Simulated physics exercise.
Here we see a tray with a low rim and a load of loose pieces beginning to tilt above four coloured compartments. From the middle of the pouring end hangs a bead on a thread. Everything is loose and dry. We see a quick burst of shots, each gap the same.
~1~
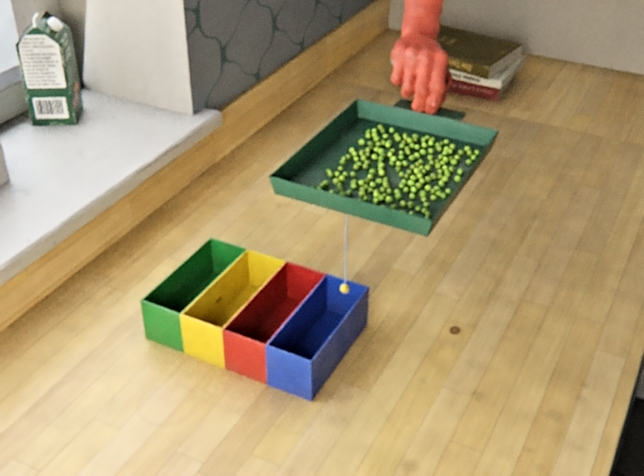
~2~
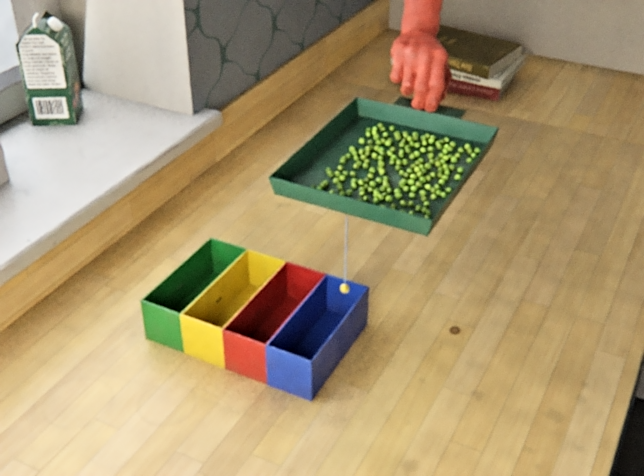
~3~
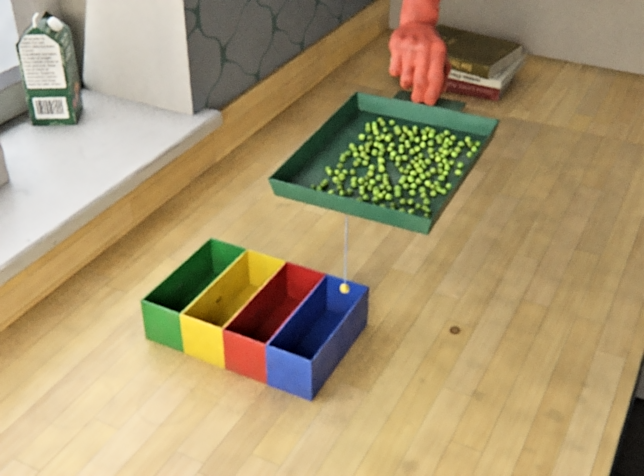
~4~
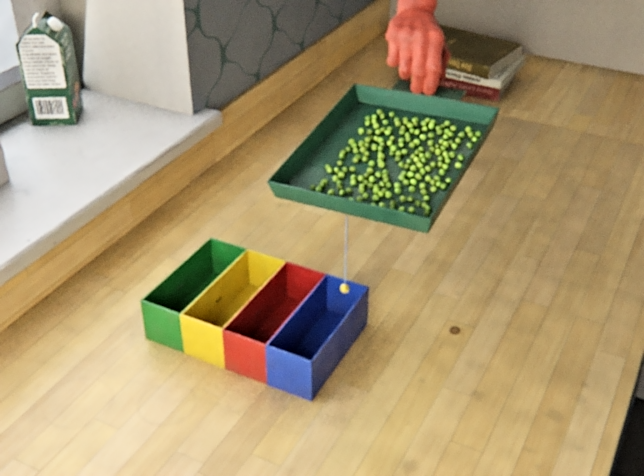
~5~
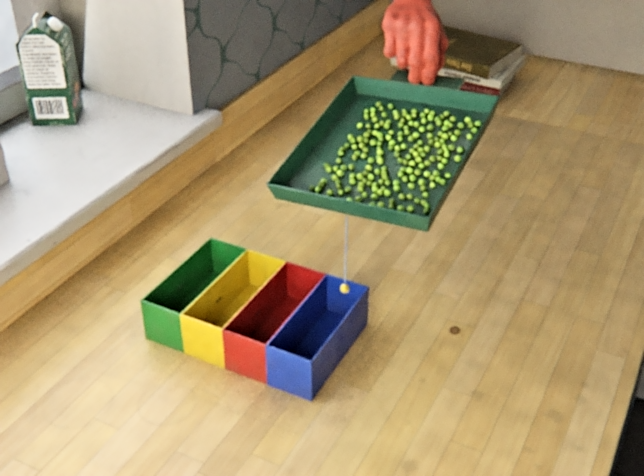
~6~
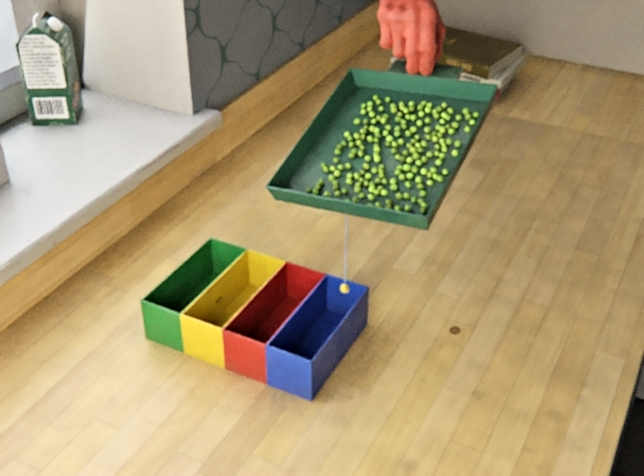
Green tray of peas slowly tilting above four coloured compartments as a red hand raises its far end, bead hanging on a thread.
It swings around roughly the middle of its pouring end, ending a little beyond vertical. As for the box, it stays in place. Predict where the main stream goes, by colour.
I would say into the red one.
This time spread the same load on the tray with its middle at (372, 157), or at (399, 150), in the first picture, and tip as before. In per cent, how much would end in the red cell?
It would be roughly 60 per cent for the first and roughly 70 per cent for the second.
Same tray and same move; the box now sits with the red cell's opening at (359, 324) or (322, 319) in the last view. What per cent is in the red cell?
Trial 1: 0 percent; trial 2: 20 percent.
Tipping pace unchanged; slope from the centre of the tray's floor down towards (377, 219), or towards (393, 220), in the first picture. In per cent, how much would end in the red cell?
Roughly 0 percent, then 0 percent.
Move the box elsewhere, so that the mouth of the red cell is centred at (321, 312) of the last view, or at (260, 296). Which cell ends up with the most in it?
In the first try it is the yellow one, in the second it is the red cell.
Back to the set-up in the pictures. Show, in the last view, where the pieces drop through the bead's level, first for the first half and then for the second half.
I'd place the first part at (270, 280) and the rest at (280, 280).
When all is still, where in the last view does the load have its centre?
Last view, centre at rest - approx. (271, 336).
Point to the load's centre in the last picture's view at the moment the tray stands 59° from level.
Around (322, 193).
Soon after the last picture, tray tipped steeply; nearly all on the tray; a stray few in the red cell; a stray few falling or outside the box.
A little later, tray tipped right over; most on the tray; a small part in the red cell; a small part in the yellow cell; a stray few in the green cell; a small part falling or outside the box.
Later still, tray tipped past a quarter turn; about two thirds in the red cell; about a quarter in the yellow cell; a small part in the blue cell; a stray few in the green cell; a stray few falling or outside the box.
At rest, tray tipped past a quarter turn; about two thirds in the red cell; about a quarter in the yellow cell; a small part in the blue cell; a stray few in the green cell; a stray few outside the box.
